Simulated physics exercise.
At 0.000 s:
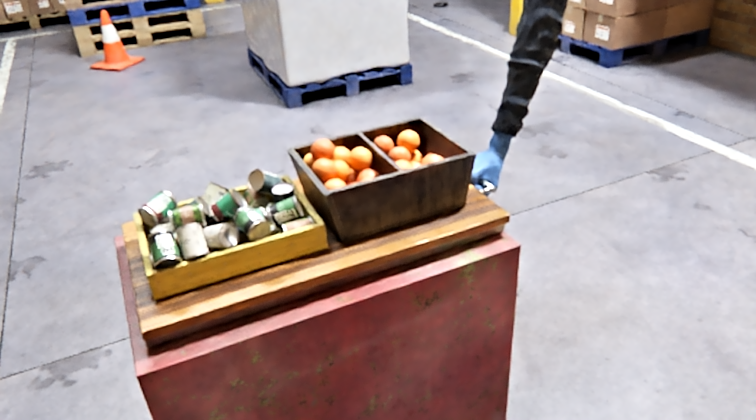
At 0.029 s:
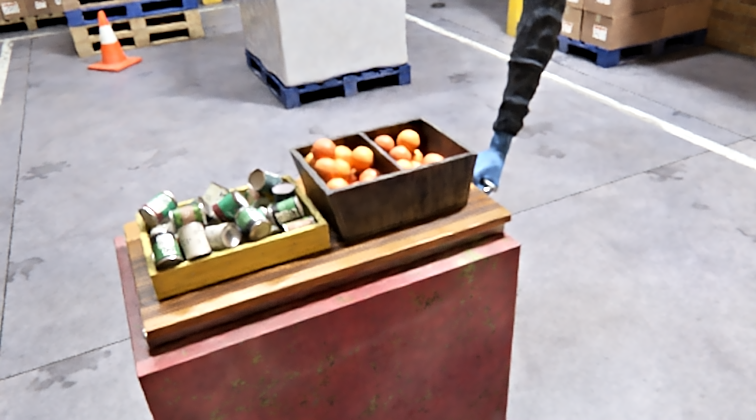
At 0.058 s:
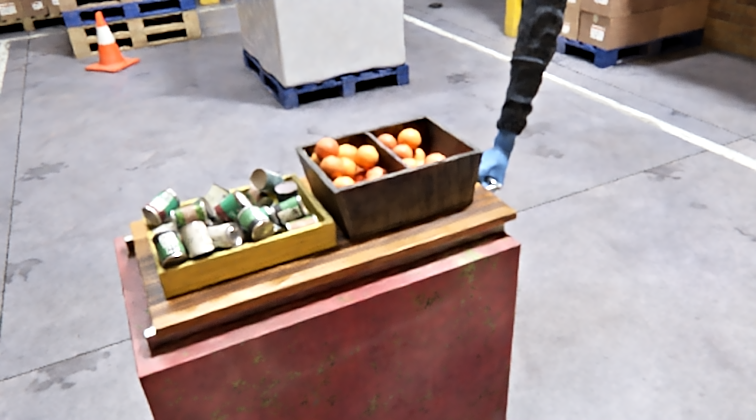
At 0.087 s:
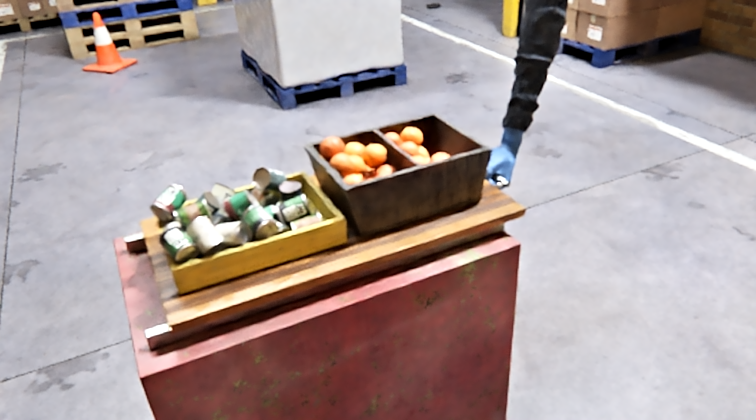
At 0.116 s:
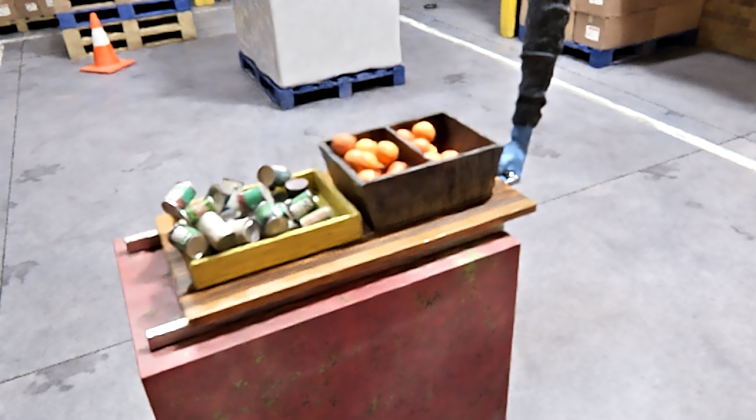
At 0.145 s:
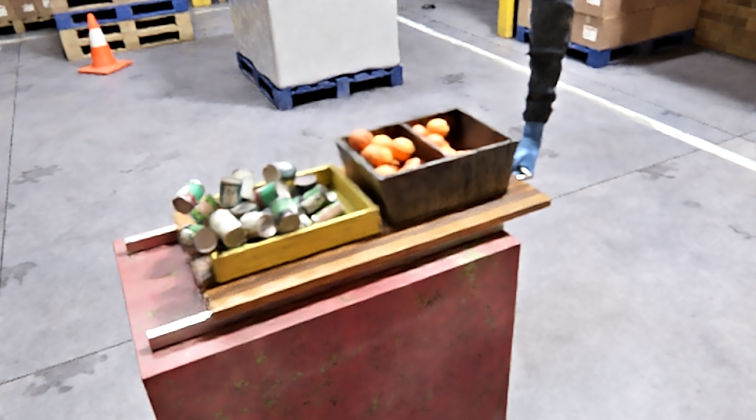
A wooden shelf carrying a yellow basket of small tins and a divided black basket of oranges slides slowly, then faster, to the right across a red unit as a blue-gloved hand pulls it, exposing metal rails at left.
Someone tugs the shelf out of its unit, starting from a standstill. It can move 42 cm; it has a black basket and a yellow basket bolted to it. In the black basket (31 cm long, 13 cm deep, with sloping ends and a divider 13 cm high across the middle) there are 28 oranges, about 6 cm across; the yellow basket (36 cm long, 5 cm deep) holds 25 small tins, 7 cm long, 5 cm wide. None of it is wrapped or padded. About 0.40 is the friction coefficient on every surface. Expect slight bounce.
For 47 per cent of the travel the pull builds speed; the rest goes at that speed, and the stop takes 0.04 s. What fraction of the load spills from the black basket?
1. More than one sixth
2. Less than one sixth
Less than one sixth (2).
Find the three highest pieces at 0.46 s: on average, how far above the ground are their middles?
Height, averaged: Around 98 cm.
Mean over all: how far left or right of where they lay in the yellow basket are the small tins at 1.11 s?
Mean shift: Around 6 cm, rightward.
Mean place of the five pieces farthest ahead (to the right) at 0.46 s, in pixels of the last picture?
They'd be centred about (556, 121) in the last picture.
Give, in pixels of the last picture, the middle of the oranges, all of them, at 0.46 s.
Centre approx. at (505, 144).
After 0.26 s, end of travel.
After 0.34 s, 0 of 28 out of the black basket and 5 of 25 out of the yellow basket.
After 0.46 s, 0 of 28 out of the black basket and 9 of 25 out of the yellow basket.
After 0.68 s, 0 of 28 out of the black basket and 11 of 25 out of the yellow basket.
Final count (at 1.11 s), 0 of 28 out of the black basket and 11 of 25 out of the yellow basket. Asked share, 0 of 28, 0 per cent.
